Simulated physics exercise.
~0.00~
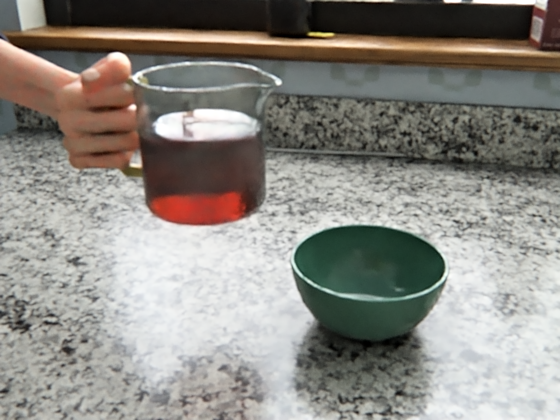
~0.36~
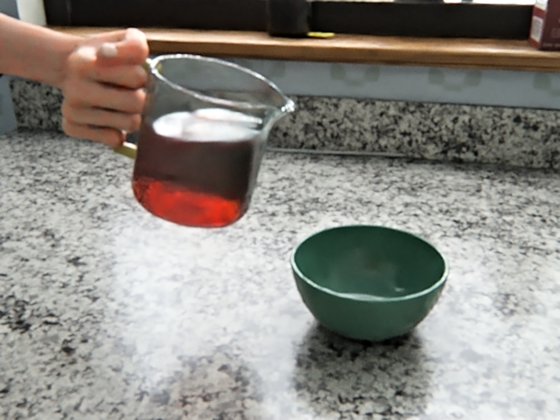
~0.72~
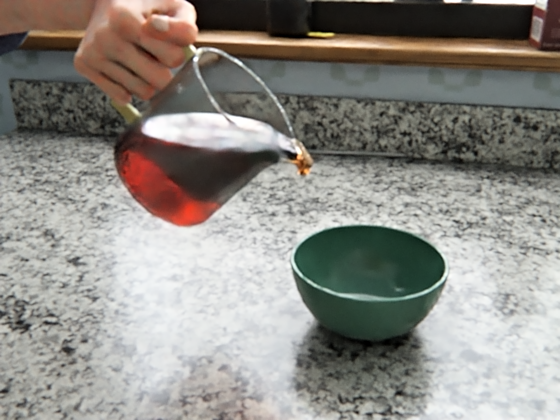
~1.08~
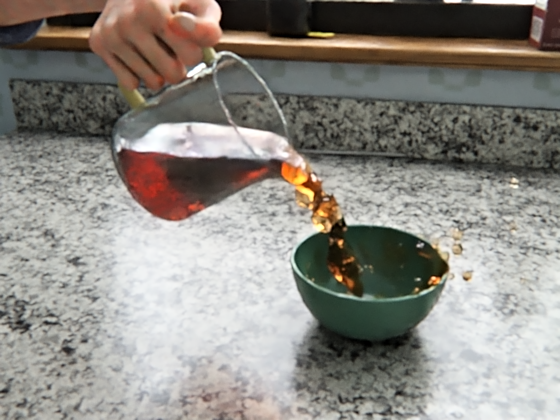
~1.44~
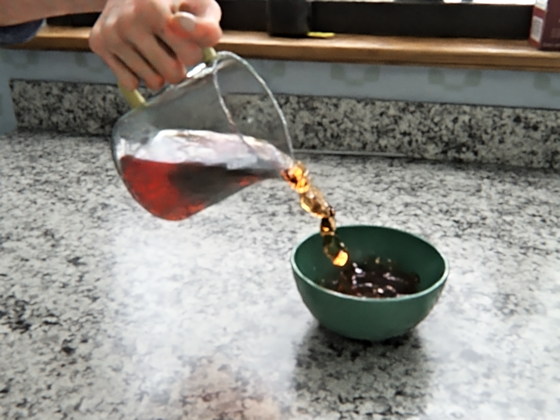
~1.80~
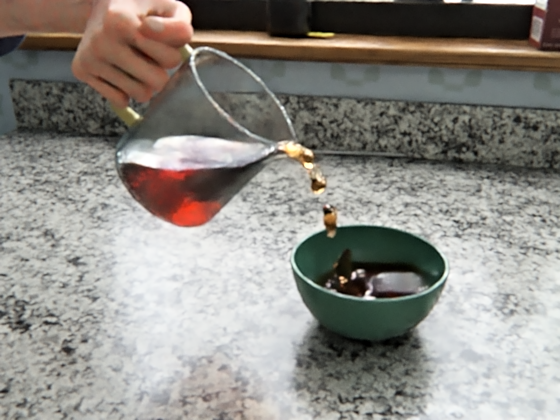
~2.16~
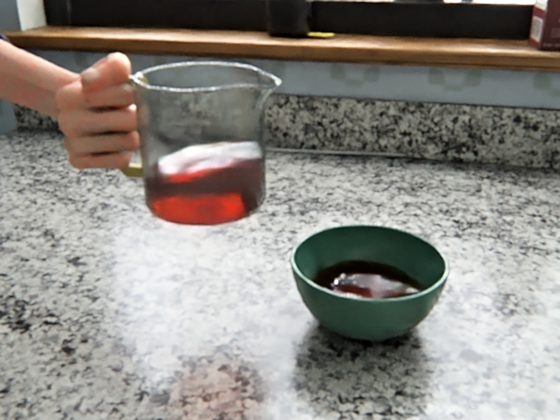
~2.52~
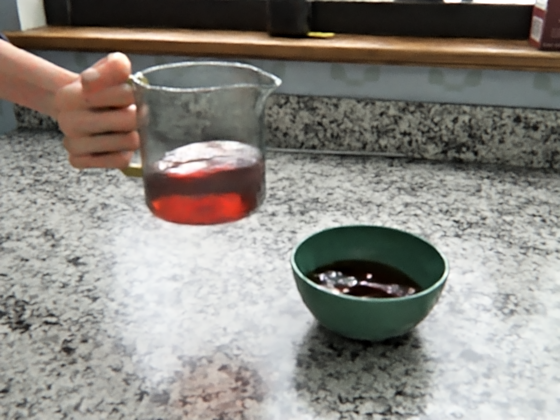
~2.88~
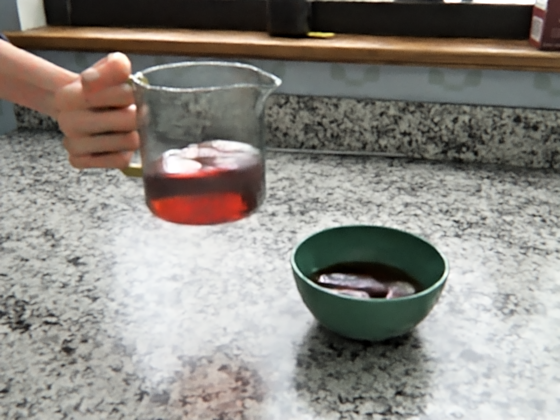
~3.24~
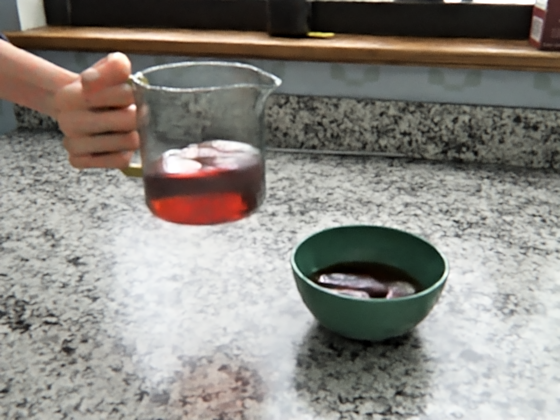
A hand tips a glass jug, pours dark red tea into a green bowl, then rights it.
